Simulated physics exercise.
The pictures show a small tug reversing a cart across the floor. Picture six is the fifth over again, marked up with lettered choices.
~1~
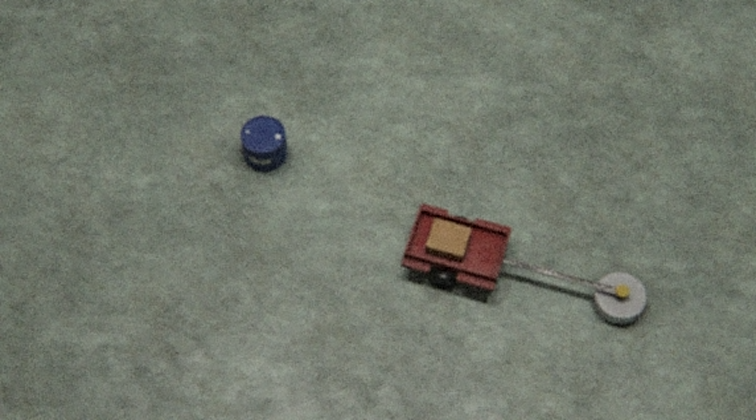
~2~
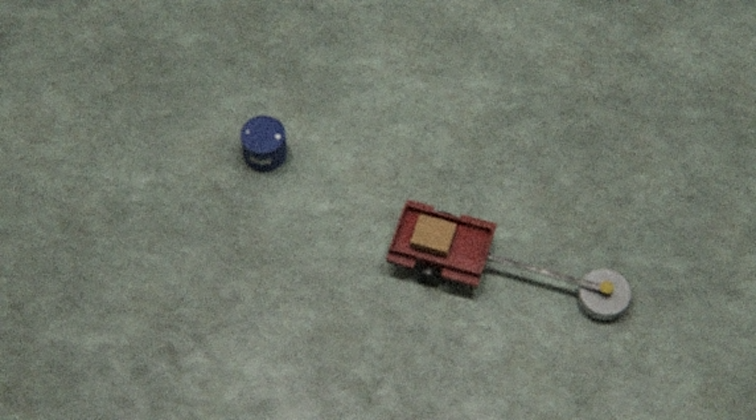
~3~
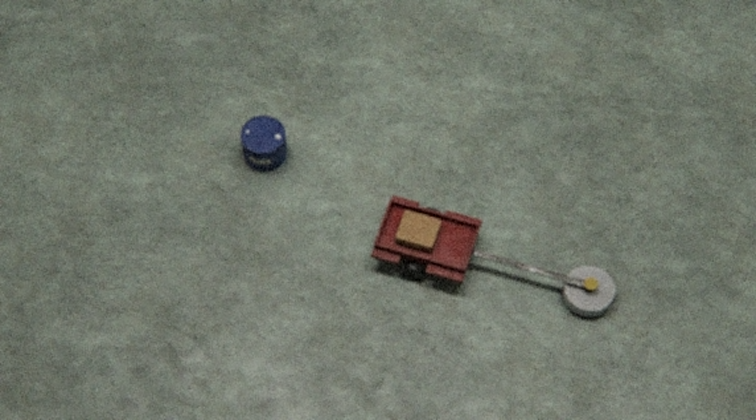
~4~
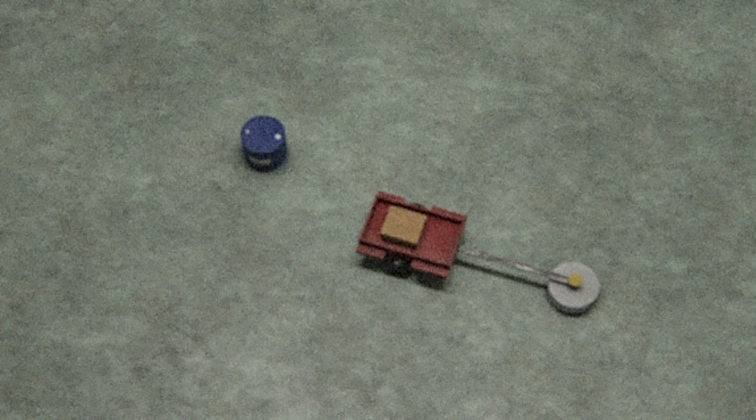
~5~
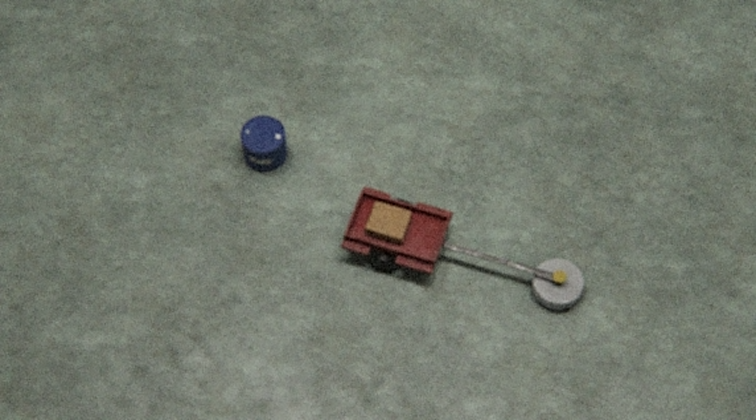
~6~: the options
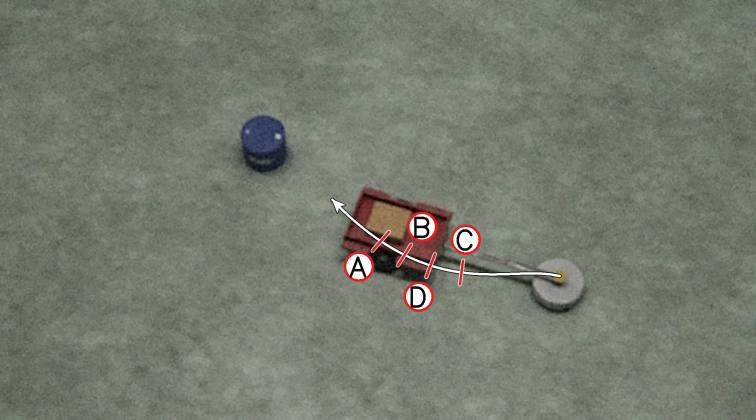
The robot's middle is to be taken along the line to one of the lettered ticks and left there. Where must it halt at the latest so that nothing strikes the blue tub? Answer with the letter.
It can go as far as C.
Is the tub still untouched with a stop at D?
No.
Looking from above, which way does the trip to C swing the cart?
For that mark, clockwise.
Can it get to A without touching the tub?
No.
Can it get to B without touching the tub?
No.
On the marked copy, A at (381, 241); B at (404, 255); C at (462, 273); D at (431, 266); the route from (560, 276) via (428, 265) to (332, 200).
Following C. Soon after the start, robot (524, 280), cart (366, 219).
Later, robot (489, 281), cart (338, 209).
In the end, robot (461, 279), cart (316, 198); nothing has been touched.
As for the rest, A is too far, the tub has been hit; B is too far, the tub has been hit; D is too far, the tub has been hit.
